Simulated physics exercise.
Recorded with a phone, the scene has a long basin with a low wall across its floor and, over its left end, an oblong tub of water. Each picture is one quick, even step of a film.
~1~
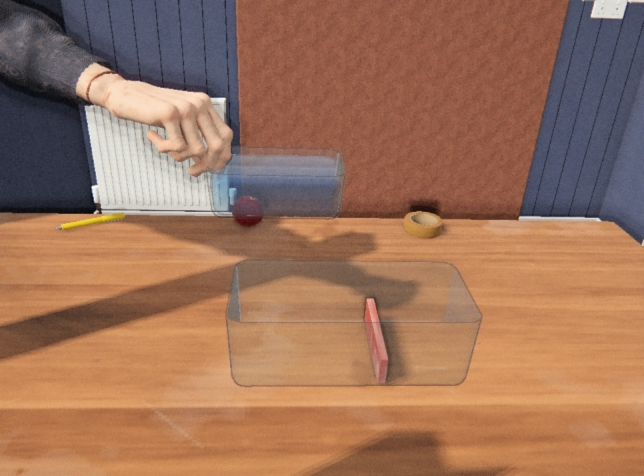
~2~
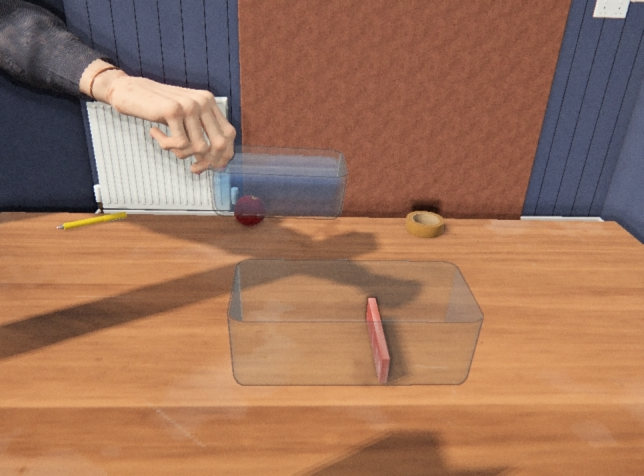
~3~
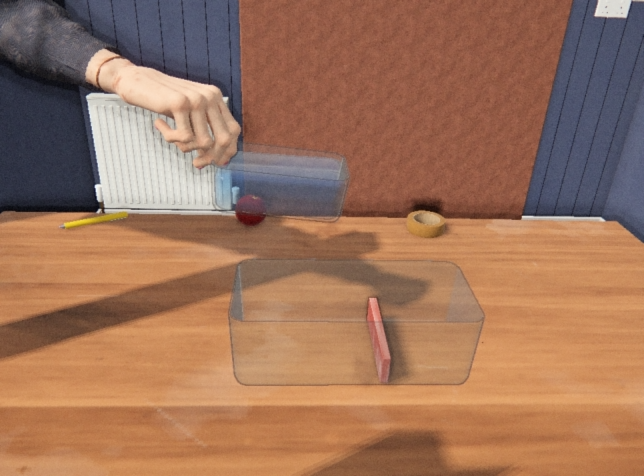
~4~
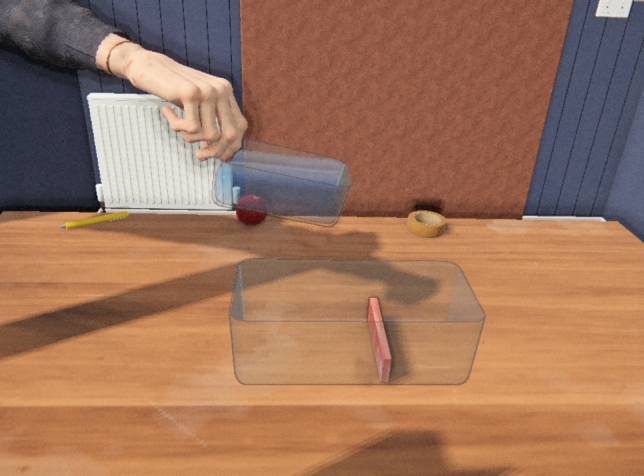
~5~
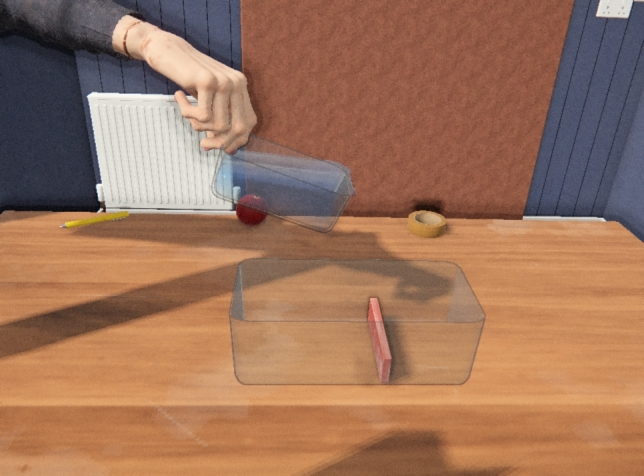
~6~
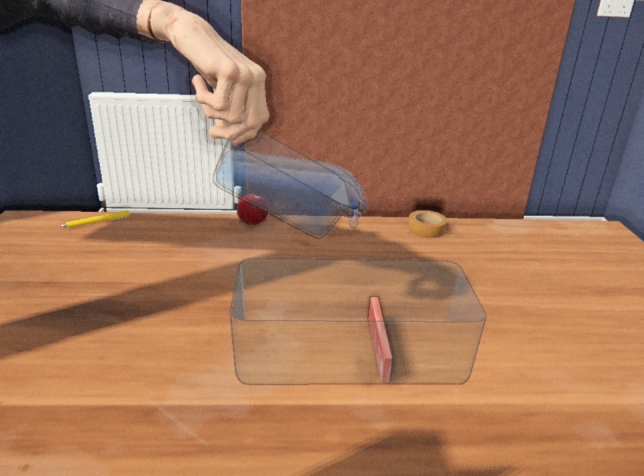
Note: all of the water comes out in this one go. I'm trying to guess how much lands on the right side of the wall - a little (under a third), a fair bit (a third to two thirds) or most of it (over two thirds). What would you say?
I would say a fair bit, a third to two thirds.
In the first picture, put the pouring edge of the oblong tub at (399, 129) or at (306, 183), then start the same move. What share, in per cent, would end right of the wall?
First place gives some 65 %, second place some 5 %.
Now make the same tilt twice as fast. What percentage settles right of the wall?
Close to 25 per cent.
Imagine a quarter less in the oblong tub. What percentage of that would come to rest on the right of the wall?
About 45 percent.
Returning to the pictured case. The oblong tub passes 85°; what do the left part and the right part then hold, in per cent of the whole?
The left part holds 10 percent and the right part 45 percent.
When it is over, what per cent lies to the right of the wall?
It comes to some 55 per cent.
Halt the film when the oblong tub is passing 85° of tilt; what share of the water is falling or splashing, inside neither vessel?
Close to 35 in a hundred.
A moment on, the oblong tub is tipped on its side and 10 per cent is still to pour, 9 is left of the wall and 45 right of it.
Next, the oblong tub is tipped right over and 2 per cent is still to pour, 32 is left of the wall and 57 right of it.
Then the oblong tub is tipped right over and 0 per cent is still to pour, 37 is left of the wall and 57 right of it.
Later the oblong tub is tipped right over and 0 per cent is still to pour, 36 is left of the wall and 57 right of it.
Finally, 37 per cent lies left of the wall, 57 right of it and 6 outside.
